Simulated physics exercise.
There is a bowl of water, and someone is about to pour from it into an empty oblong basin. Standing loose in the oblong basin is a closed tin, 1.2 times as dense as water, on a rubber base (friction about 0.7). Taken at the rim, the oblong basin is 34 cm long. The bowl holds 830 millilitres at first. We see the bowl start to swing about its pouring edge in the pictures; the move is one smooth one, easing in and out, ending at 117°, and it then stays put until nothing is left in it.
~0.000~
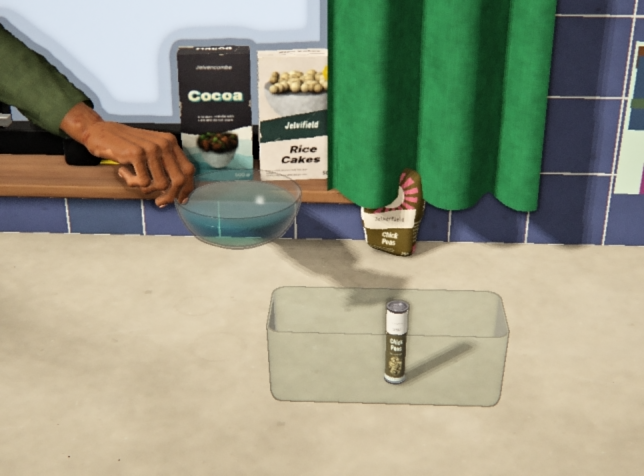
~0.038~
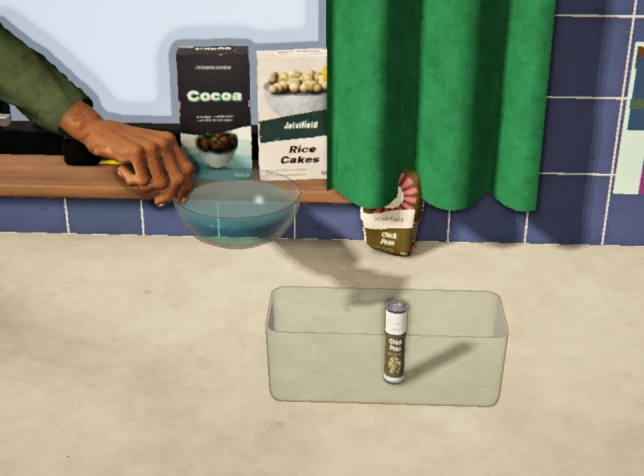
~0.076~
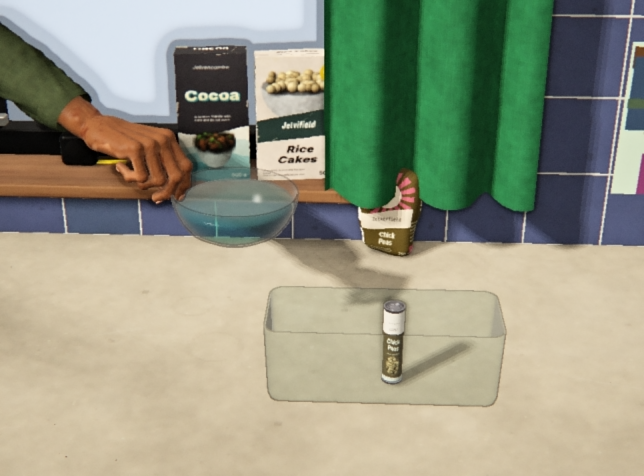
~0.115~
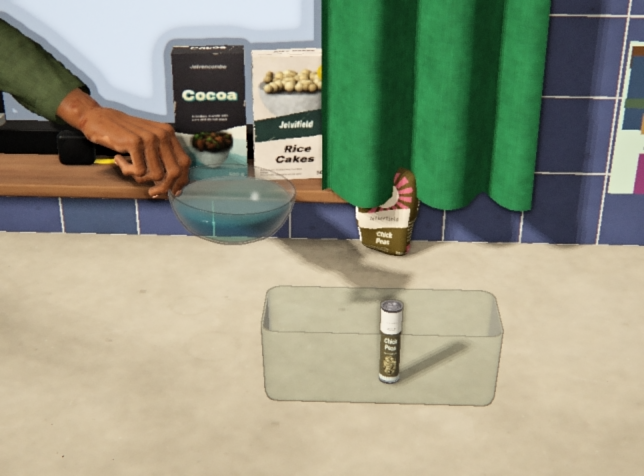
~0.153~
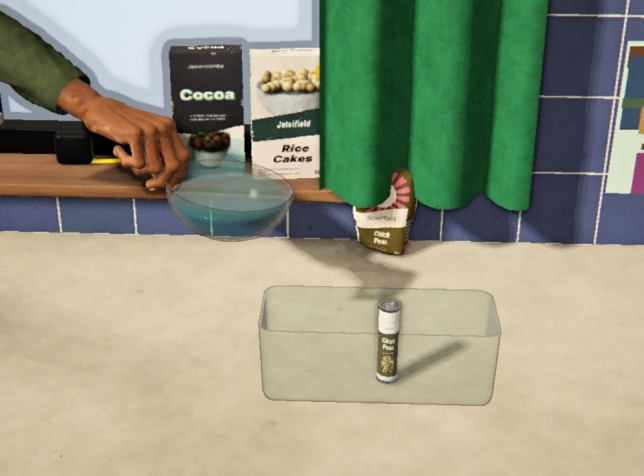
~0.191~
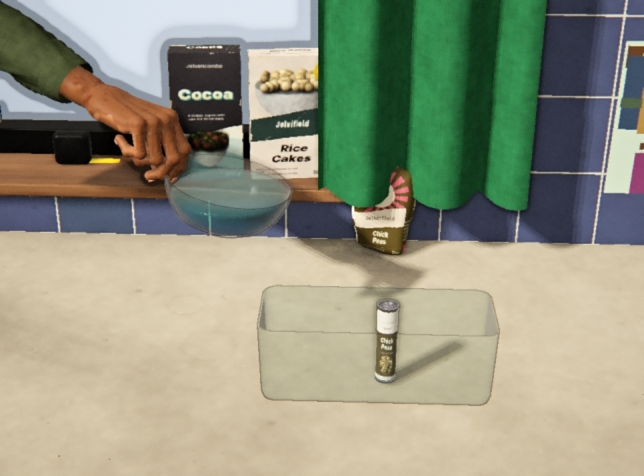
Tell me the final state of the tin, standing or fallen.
The tin ends standing.
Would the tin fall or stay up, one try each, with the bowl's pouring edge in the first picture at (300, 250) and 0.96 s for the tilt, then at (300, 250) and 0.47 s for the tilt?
First it tips over; then it tips over.
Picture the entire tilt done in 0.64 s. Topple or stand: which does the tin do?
Result: Tin still standing.
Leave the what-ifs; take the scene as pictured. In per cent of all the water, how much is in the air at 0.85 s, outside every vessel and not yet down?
Airborne share: Near 10 %.
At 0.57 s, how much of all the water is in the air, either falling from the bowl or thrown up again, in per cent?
Roughly 58 percent.
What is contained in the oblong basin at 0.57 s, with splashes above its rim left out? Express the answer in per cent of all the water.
About 6%.
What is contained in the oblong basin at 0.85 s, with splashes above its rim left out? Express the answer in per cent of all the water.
Near 86 in a hundred.
Then, 0.57 s in, the tilt is 76° and 36 per cent is still to pour; the tin stands where it began.
Then, 0.85 s in, the tilt is 113° and 0 per cent is still to pour; the tin stands where it began.
Then, 1.14 s in, the tilt is 117° and 0 per cent is still to pour; the tin stands where it began.
Then, 1.46 s in, the tilt is 117° and 0 per cent is still to pour; the tin stands where it began.
Finally, the tin stands where it began.
